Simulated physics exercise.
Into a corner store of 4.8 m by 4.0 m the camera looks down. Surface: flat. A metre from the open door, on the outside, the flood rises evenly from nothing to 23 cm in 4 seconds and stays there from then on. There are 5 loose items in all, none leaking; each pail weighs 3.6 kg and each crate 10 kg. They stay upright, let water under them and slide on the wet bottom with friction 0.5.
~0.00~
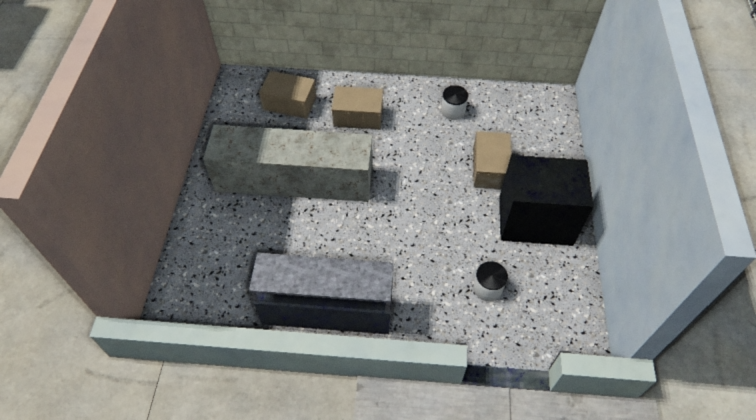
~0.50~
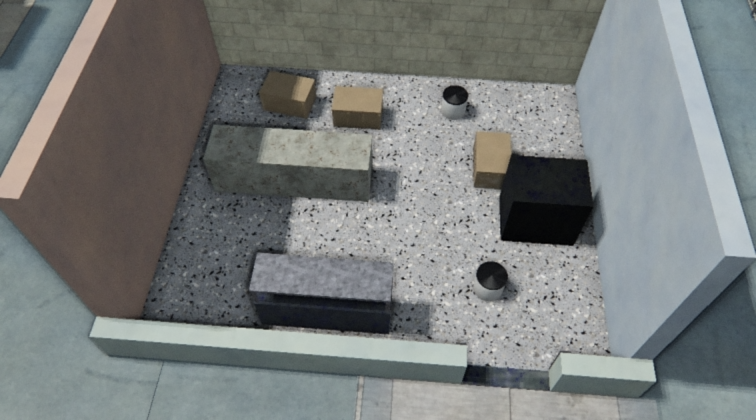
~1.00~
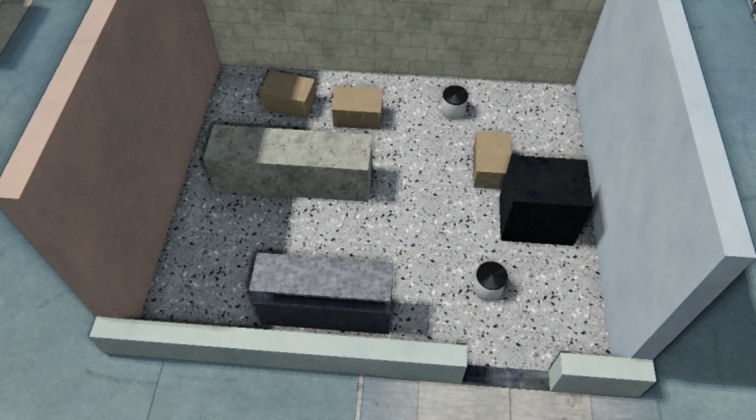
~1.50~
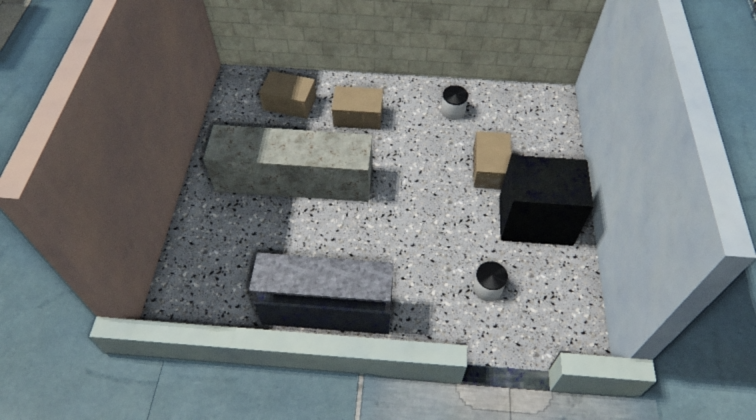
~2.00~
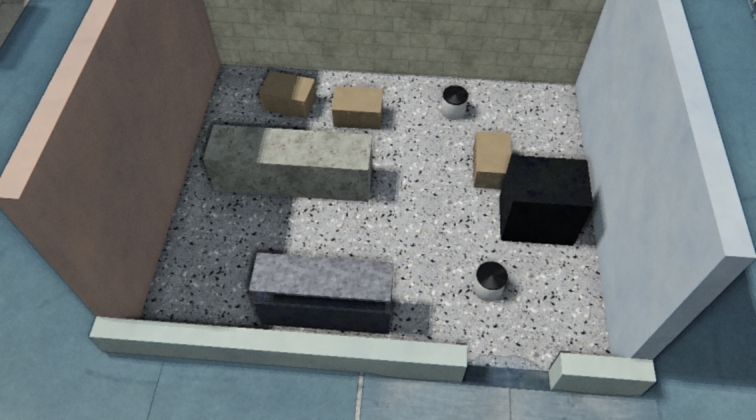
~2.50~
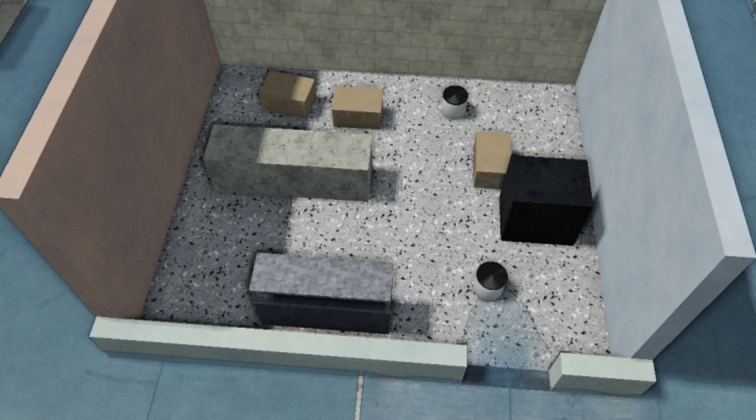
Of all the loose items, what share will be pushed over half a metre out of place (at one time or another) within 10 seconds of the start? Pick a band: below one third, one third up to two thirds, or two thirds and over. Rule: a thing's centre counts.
The share is one third up to two thirds.
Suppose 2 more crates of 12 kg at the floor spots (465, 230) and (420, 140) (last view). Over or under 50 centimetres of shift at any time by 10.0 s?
Taking them in order, the first is above the threshold and the second is above the threshold.
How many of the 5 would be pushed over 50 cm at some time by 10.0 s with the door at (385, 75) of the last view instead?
That would give 2.
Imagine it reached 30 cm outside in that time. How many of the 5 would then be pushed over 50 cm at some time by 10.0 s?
Then 4 of them.
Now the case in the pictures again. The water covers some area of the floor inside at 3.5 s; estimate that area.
Flooded: Near 2.5 m2.
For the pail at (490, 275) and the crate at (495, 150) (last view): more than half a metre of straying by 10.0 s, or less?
Result, in order: Exceeded / stayed within.
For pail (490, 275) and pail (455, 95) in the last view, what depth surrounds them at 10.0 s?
Around 7 cm and 5 cm.
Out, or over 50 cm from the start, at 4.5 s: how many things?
I make it 1 by then.
After 3.5 s 0 of 5 are over 50 cm from their spots; 0 afloat.
After 4.5 s 1 of 5 are over 50 cm from their spots; 0 afloat.
After 7.0 s 2 of 5 are over 50 cm from their spots; 1 afloat.
After 10.0 s 2 of 5 are over 50 cm from their spots, and 2 have been at some point; 4 afloat.
